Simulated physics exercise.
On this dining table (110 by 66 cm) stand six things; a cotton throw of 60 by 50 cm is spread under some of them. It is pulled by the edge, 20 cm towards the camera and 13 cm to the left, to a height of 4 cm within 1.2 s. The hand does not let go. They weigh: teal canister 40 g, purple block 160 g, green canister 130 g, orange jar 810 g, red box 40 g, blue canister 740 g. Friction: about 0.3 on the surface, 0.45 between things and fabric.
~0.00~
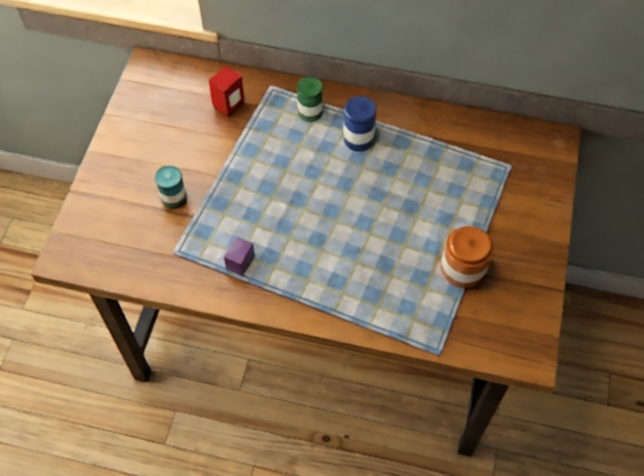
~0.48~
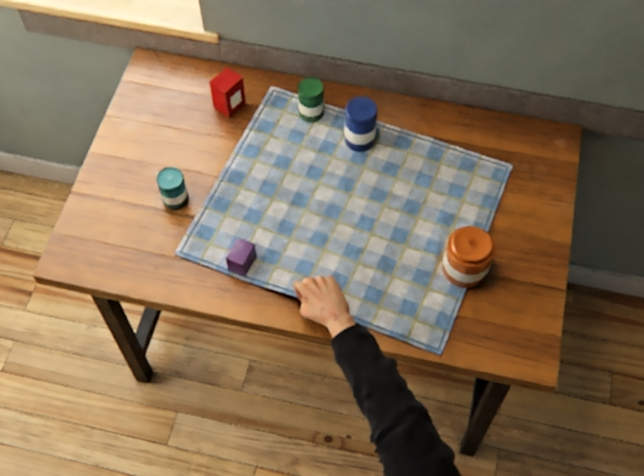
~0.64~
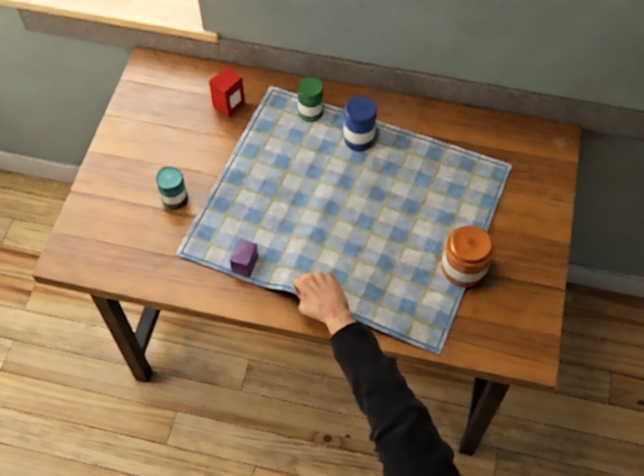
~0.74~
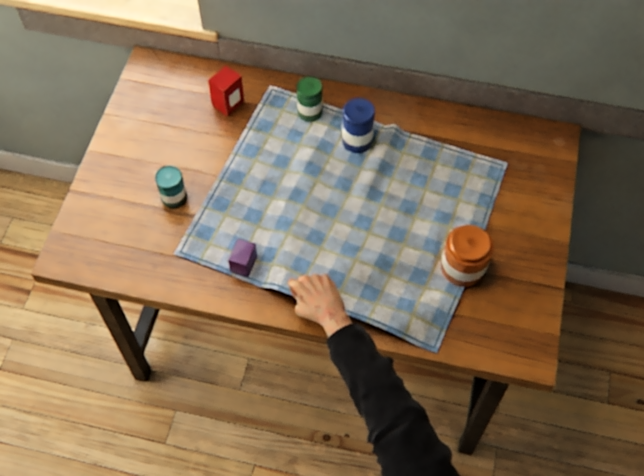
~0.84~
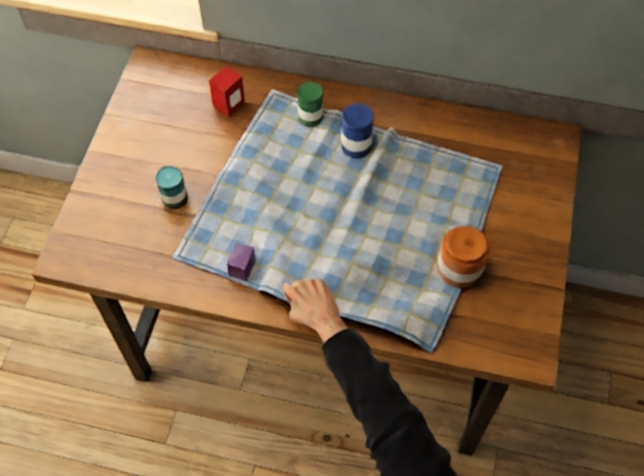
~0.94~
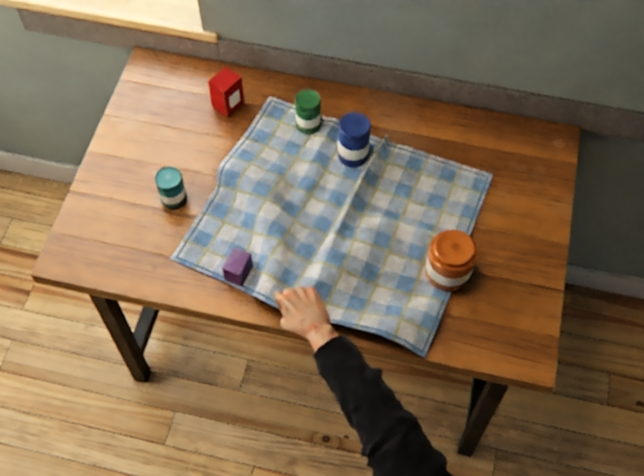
At the start, a checked blue and white cloth lies on a wooden table with green, blue and orange containers and a purple block on it, a red box and teal canister beside it. A hand grips the front edge and drags it slightly left, wrinkling the cloth and shifting the orange jar a little.
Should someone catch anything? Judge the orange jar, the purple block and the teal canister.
In order: The orange jar remains up there; the purple block falls off; the teal canister stays on.
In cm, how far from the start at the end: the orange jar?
Orange jar 25 cm.
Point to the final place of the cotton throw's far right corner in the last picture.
Around (418, 219).
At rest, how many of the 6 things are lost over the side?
1 of them.
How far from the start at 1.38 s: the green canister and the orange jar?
About: Green canister 15 cm, orange jar 15 cm.
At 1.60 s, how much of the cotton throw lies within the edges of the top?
Some 80 per cent of it.
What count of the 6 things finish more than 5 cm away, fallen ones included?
I count 4.
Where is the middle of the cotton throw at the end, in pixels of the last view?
Near (266, 271).
After 1.2 s, 95 % of the cotton throw is still over the top; orange jar 9 cm off its start, purple block 7 cm off its start, blue canister 10 cm off its start.
After 1.4 s, 90 % of the cotton throw is still over the top; orange jar 16 cm off its start, purple block 14 cm off its start, blue canister 17 cm off its start.
After 1.6 s, 80 % of the cotton throw is still over the top; purple block over the edge, orange jar 21 cm off its start at (382, 292), blue canister 23 cm off its start at (312, 185).
After 1.8 s, 75 % of the cotton throw is still over the top; purple block over the edge, orange jar 24 cm off its start, blue canister 27 cm off its start.
After 3.4 s, 75 % of the cotton throw is still over the top; purple block over the edge, orange jar 24 cm off its start at (373, 301), teal canister 0 cm off its start at (168, 177), blue canister 27 cm off its start at (293, 194).
